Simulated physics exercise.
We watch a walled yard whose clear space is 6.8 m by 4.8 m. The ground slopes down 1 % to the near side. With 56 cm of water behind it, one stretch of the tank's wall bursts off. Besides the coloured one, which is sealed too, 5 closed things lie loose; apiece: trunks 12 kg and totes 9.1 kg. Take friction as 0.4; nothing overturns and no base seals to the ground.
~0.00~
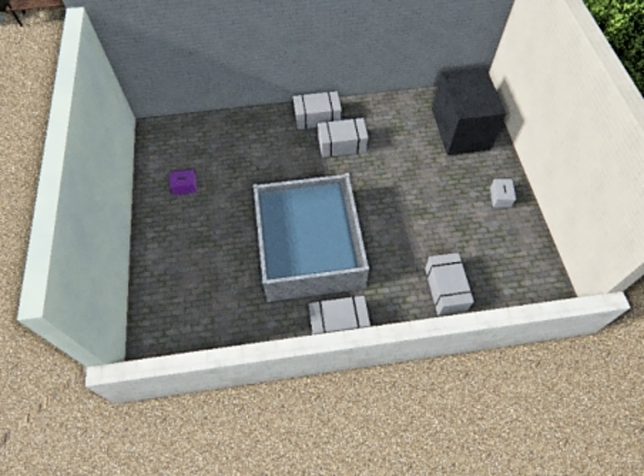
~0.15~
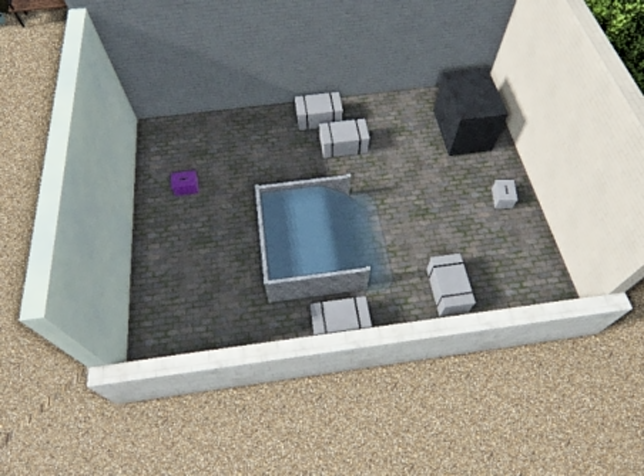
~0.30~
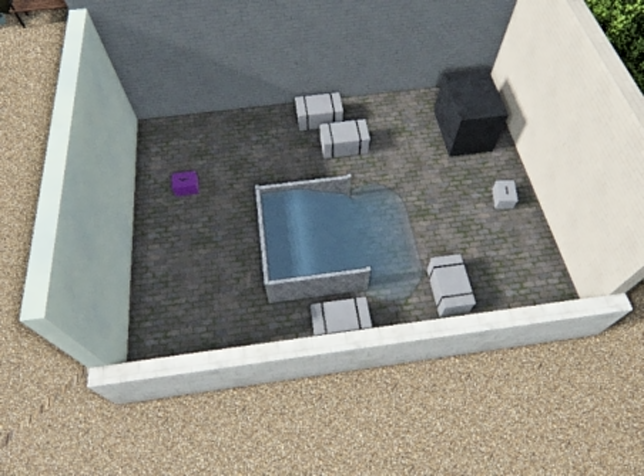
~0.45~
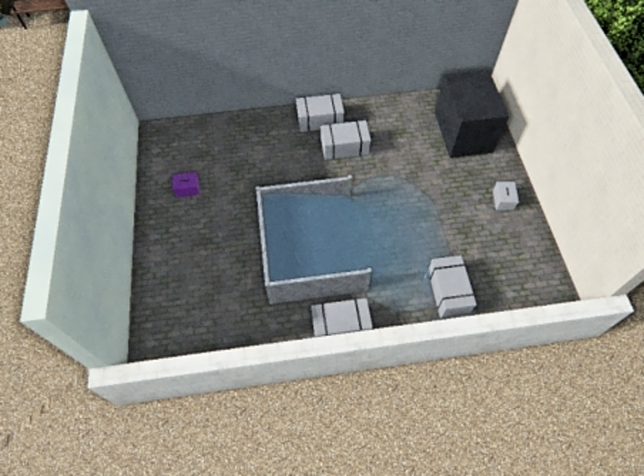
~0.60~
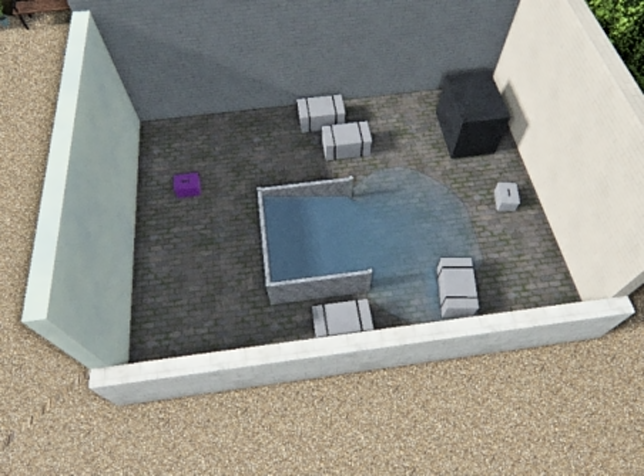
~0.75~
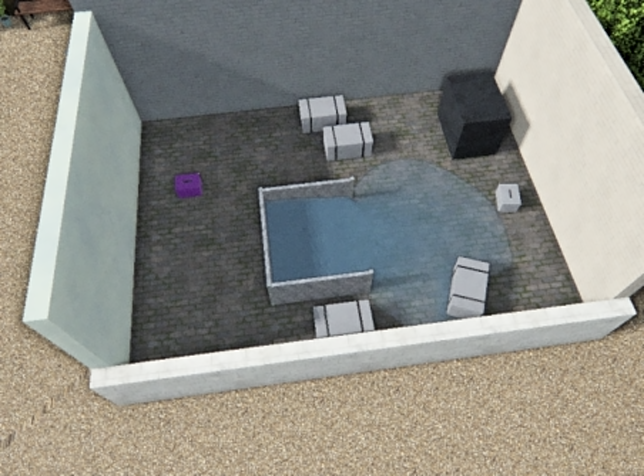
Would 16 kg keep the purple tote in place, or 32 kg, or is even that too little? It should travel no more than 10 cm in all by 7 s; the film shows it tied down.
I expect that the lower weight is enough.
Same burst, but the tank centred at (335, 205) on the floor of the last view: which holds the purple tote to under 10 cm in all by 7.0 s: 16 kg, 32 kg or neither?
Then the lower weight is enough.
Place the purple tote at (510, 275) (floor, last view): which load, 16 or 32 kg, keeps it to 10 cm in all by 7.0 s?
Neither holds.
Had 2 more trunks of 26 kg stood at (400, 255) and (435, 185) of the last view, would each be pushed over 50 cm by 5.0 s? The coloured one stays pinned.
In turn: More, more.
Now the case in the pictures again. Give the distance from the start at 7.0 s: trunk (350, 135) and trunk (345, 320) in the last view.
In turn: 120 cm, 140 cm.
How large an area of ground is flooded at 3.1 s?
Roughly 16 m2.
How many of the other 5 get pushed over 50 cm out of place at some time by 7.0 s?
5 of them.
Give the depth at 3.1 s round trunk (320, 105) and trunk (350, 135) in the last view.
Roughly 0 and 0 cm.
After 1.4 s the purple tote would be 0 cm from its start with 16 kg and 0 cm from its start with 32 kg; 0 cm of water round it then.
After 3.1 s the purple tote would be 0 cm from its start with 16 kg and 0 cm from its start with 32 kg; 0 cm of water round it then.
After 4.9 s the purple tote would be 0 cm from its start with 16 kg and 0 cm from its start with 32 kg; 0 cm of water round it then.
After 7.0 s the purple tote would be 0 cm from its start with 16 kg and 0 cm from its start with 32 kg; 2 cm of water round it then.
